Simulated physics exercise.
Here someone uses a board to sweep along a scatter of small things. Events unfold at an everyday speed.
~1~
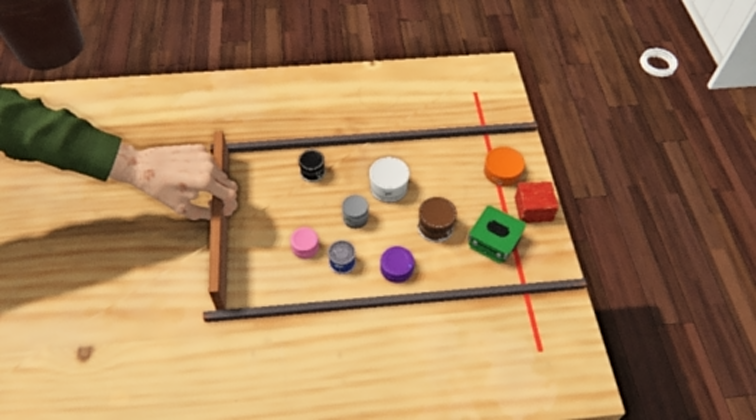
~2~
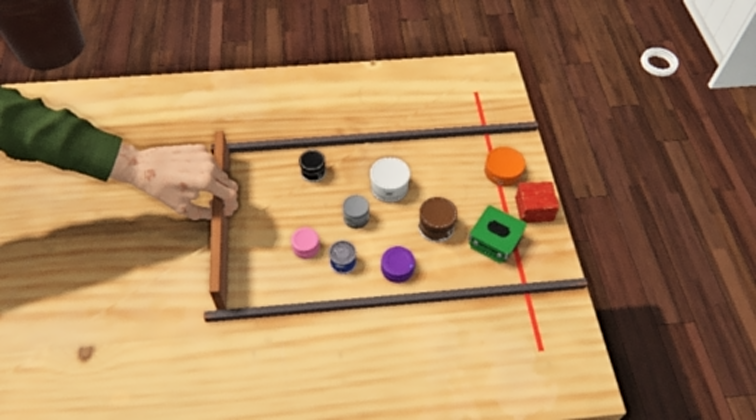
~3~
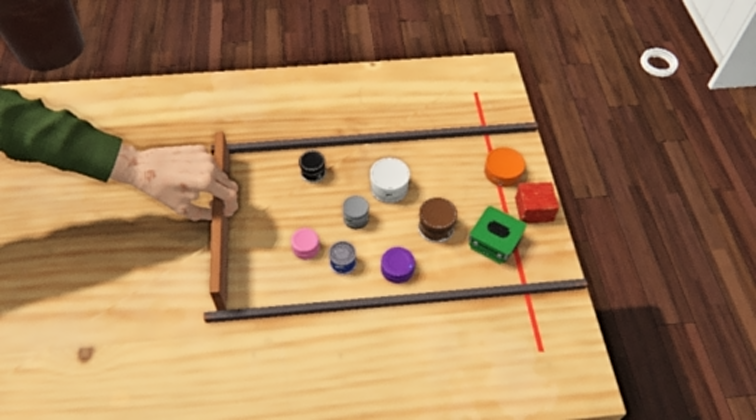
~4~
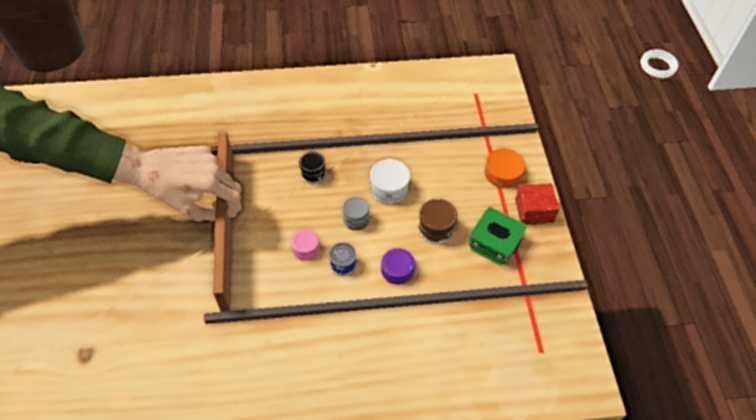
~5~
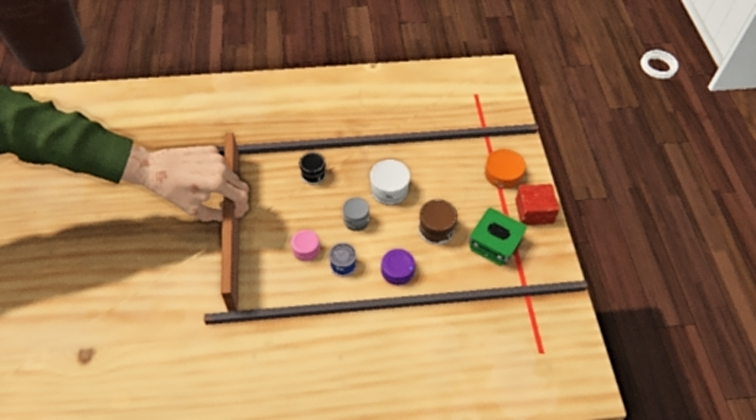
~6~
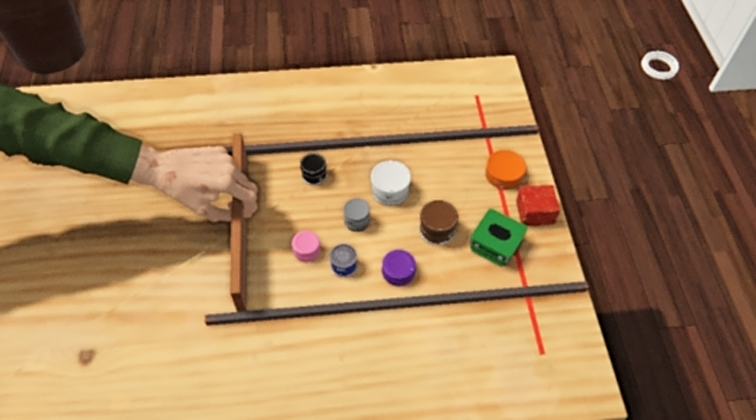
The clip shows a hand in a green sleeve holding a wooden board between two dark rails on a table, then sliding it slightly right, while the colourful lids, pots and blocks near a red line stay practically still.
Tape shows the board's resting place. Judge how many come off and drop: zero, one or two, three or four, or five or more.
Pretty sure the pieces that leave the surface number one or two this time.
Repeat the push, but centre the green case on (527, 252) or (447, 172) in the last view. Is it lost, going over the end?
First: Safe; second: Safe.
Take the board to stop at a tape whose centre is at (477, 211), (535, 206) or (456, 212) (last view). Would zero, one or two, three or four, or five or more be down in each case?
First no fall at all, then three or four, and lastly zero.
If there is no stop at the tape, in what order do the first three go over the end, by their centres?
Red block, orange tub, green case.
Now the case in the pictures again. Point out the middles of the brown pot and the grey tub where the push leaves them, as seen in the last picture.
Look around (549, 205) for the first and around (518, 198) for the second.
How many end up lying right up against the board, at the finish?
6 end up touching it.
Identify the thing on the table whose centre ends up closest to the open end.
I reckon it's the orange tub.
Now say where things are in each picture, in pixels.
The first picture shows red block (536, 202); orange tub (504, 167); green case (496, 235); board (220, 216); tape (504, 205).
The second picture shows orange tub (504, 167); brown pot (437, 220).
The third picture shows green case (497, 236); board (220, 217).
The fourth picture shows red block (537, 204); purple lid (398, 266).
The fifth picture shows orange tub (505, 169); pink lid (306, 246).
The sixth picture shows red block (538, 205); orange tub (505, 170); green case (498, 238); board (240, 218); tape (505, 208).
Soon after, none off yet; red block at rest near (538, 205); orange tub at rest near (505, 170); green case at rest near (498, 238).
Then, none off yet; red block moving near (546, 204); orange tub moved a little near (515, 168); green case moved about its own width near (530, 244).
At rest, the number that fall off is one or two; fallen, red block.
